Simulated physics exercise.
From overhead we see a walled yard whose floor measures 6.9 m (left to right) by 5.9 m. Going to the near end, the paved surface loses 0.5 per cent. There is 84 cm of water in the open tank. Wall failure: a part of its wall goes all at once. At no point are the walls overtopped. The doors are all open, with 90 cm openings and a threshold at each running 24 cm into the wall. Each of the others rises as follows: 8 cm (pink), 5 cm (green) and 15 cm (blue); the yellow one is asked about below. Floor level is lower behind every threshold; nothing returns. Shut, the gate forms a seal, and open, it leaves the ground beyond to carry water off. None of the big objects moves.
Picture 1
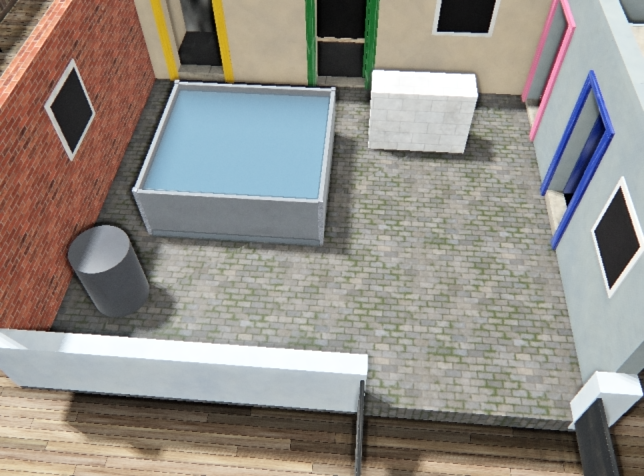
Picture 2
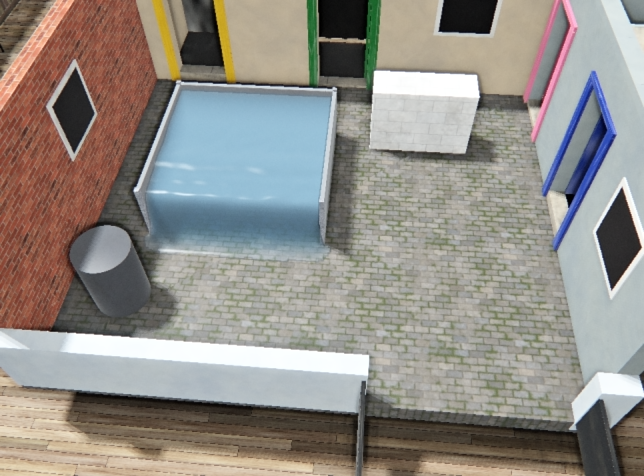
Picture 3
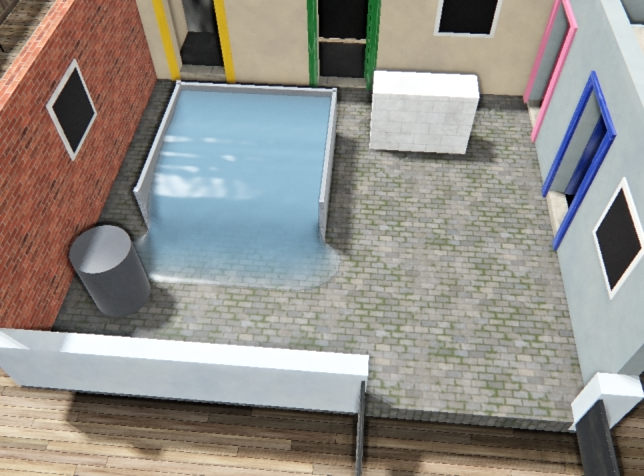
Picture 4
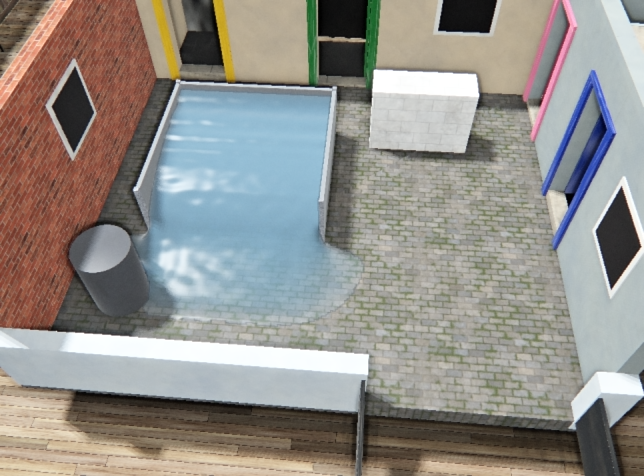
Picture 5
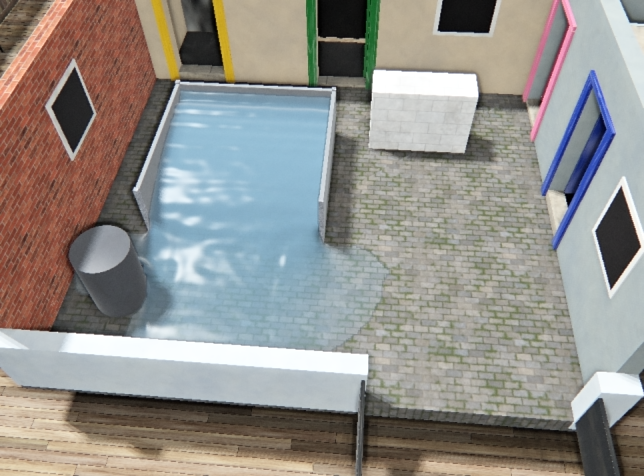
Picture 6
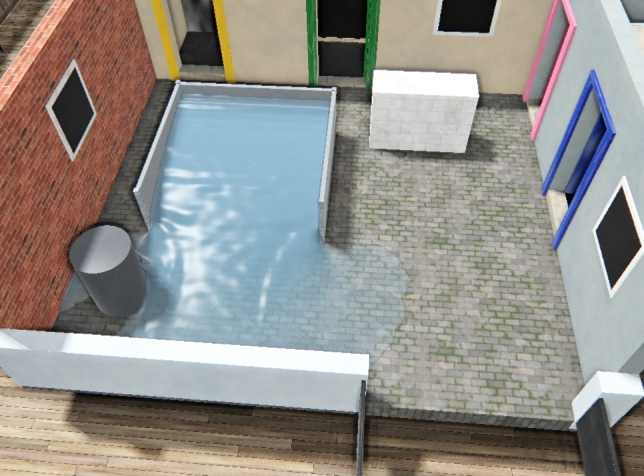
At the start, a tank of still water stands whole in a walled, paved yard, with a white block and a grey cylinder nearby. Its near wall disappears, and water pours out over the paving, then spreads to the low front wall, around the cylinder and out to the right.
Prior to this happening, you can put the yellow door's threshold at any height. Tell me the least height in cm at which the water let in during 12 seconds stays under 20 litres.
It should be about 28 cm.
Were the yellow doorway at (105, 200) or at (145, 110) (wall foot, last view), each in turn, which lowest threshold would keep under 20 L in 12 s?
Roughly 11.0 cm for the first and 20 cm for the second.
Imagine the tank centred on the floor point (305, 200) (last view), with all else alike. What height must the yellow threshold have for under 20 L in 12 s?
You'd need some 22 cm.
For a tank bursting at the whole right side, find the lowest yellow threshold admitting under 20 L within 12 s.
About 9.5 centimetres.
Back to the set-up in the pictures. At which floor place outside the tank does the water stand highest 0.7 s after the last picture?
About (194, 360).
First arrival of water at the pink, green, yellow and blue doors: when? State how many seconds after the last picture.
Pink 3.0 seconds, green 4.0 seconds, yellow 2.6 seconds, blue 2.4 seconds.
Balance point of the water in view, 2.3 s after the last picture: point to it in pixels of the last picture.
(251, 271).
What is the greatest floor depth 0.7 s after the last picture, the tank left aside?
Around 64 centimetres.
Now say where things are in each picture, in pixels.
The first picture shows the open tank at (243, 140) is whole and still, 84 cm deep; the yellow door at (193, 33) is dry.
In the second picture, the front is at (152, 247), 0.3 m from the gap at (234, 222); 0.6 m2 of floor is wet, 84 cm left at the back.
In the third picture, the front is at (151, 274), 0.8 m from the gap at (235, 225); 2.0 m2 of floor is wet, 84 cm left at the back.
In the fourth picture, the gap is at (235, 226), the front 1.4 m out at (152, 311); the back of the open tank holds 83 cm.
In the fifth picture, water pours out at (235, 227) and has run 2.0 m, to a hidden place; about 12 cm deep outside, 75 cm at the back.
In the sixth picture, the front is at a hidden place, 2.2 m from the gap at (235, 227); 7.8 m2 of floor is wet, 70 cm left at the back; 3.8 m in a straight line remain to the yellow door at (194, 33).
Then, 0.7 s after the last picture water covers 30 % of the floor, deepest (64 cm) near (194, 360); it has not reached the yellow door.
Then, 2.3 s after the last picture water covers 55 % of the floor, deepest (50 cm) near (135, 368); it has not reached the yellow door.
Then, 11.3 s after the last picture water covers 100 % of the floor, deepest (13 cm) near (39, 361); 10 cm at the yellow door, 102 litres in over its 17 cm threshold.
At the yellow door as built, the water peaked near 28 cm, 3.7 s after the last picture.
With a threshold of 25 cm, 33 litres would have come in within the 12 s; with 34 cm, 5 litres. So under 20 litres takes about 28 cm.
